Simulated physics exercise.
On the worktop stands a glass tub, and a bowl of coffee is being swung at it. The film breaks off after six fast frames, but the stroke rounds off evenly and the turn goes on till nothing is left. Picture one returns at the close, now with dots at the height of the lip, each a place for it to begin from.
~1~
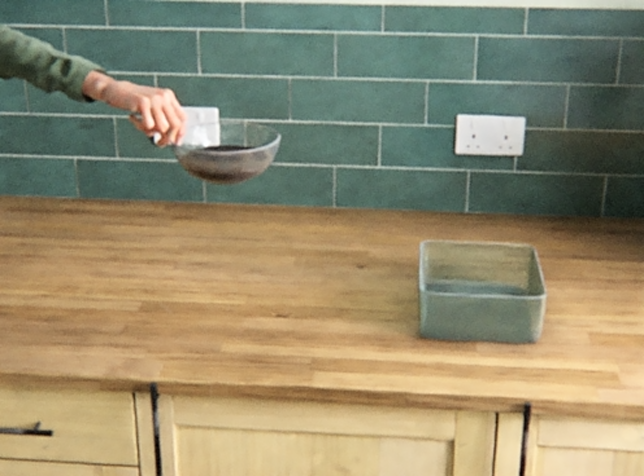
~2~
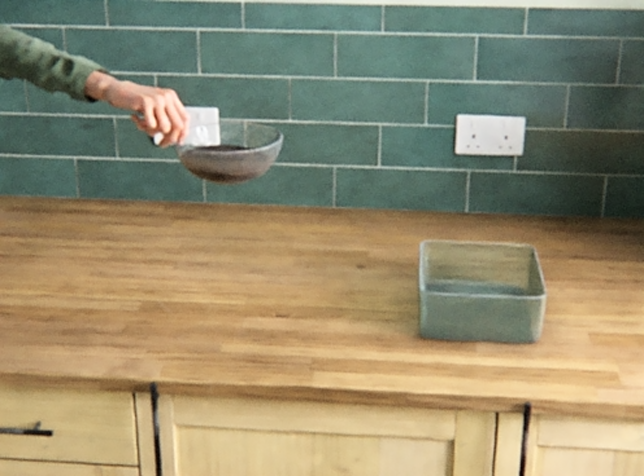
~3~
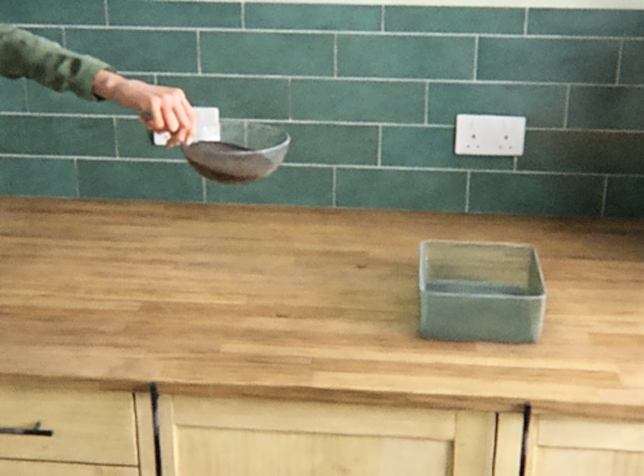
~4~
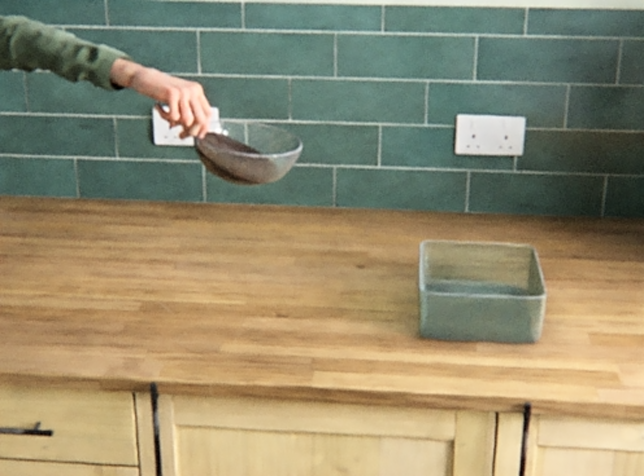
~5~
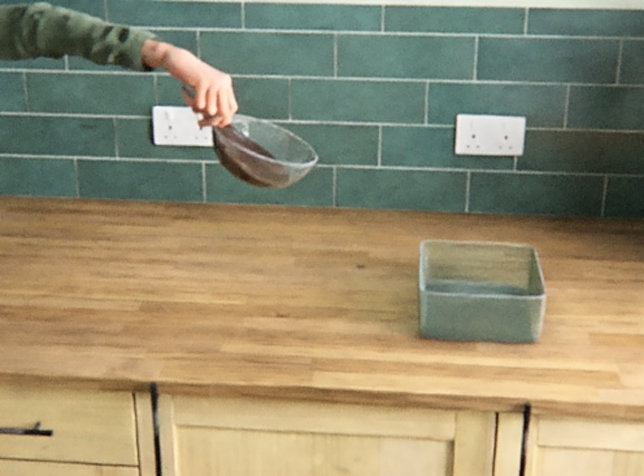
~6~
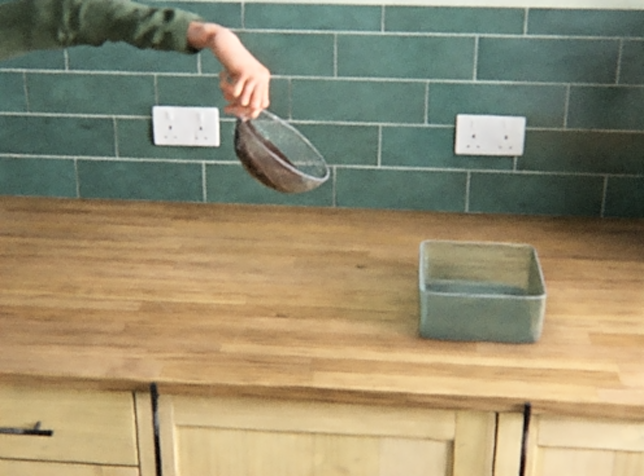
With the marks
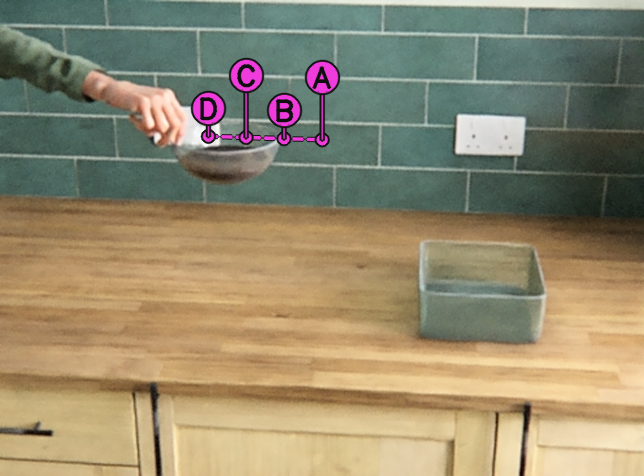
A hand in a green sleeve moving a glass bowl of dark liquid rightward and tilting it above a wooden worktop.
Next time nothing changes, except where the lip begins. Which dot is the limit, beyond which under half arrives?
A.
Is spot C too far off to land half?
Yes, it does.
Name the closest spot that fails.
The answer is B.
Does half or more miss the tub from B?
Yes, that goes wrong.
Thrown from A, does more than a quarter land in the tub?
Yes.
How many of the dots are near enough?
One of them.
In magenta, A at (322, 139); B at (284, 138); C at (246, 137); D at (208, 136).
Choosing A, about 63 % lands in the tub, 13 % falls short and 24 % goes beside or beyond.
Choosing B, about 32 % lands in the tub, 57 % falls short and 12 % goes beside or beyond.
Choosing C, about 0 % lands in the tub, 98 % falls short.
Choosing D, about 0 % lands in the tub, 100 % falls short.
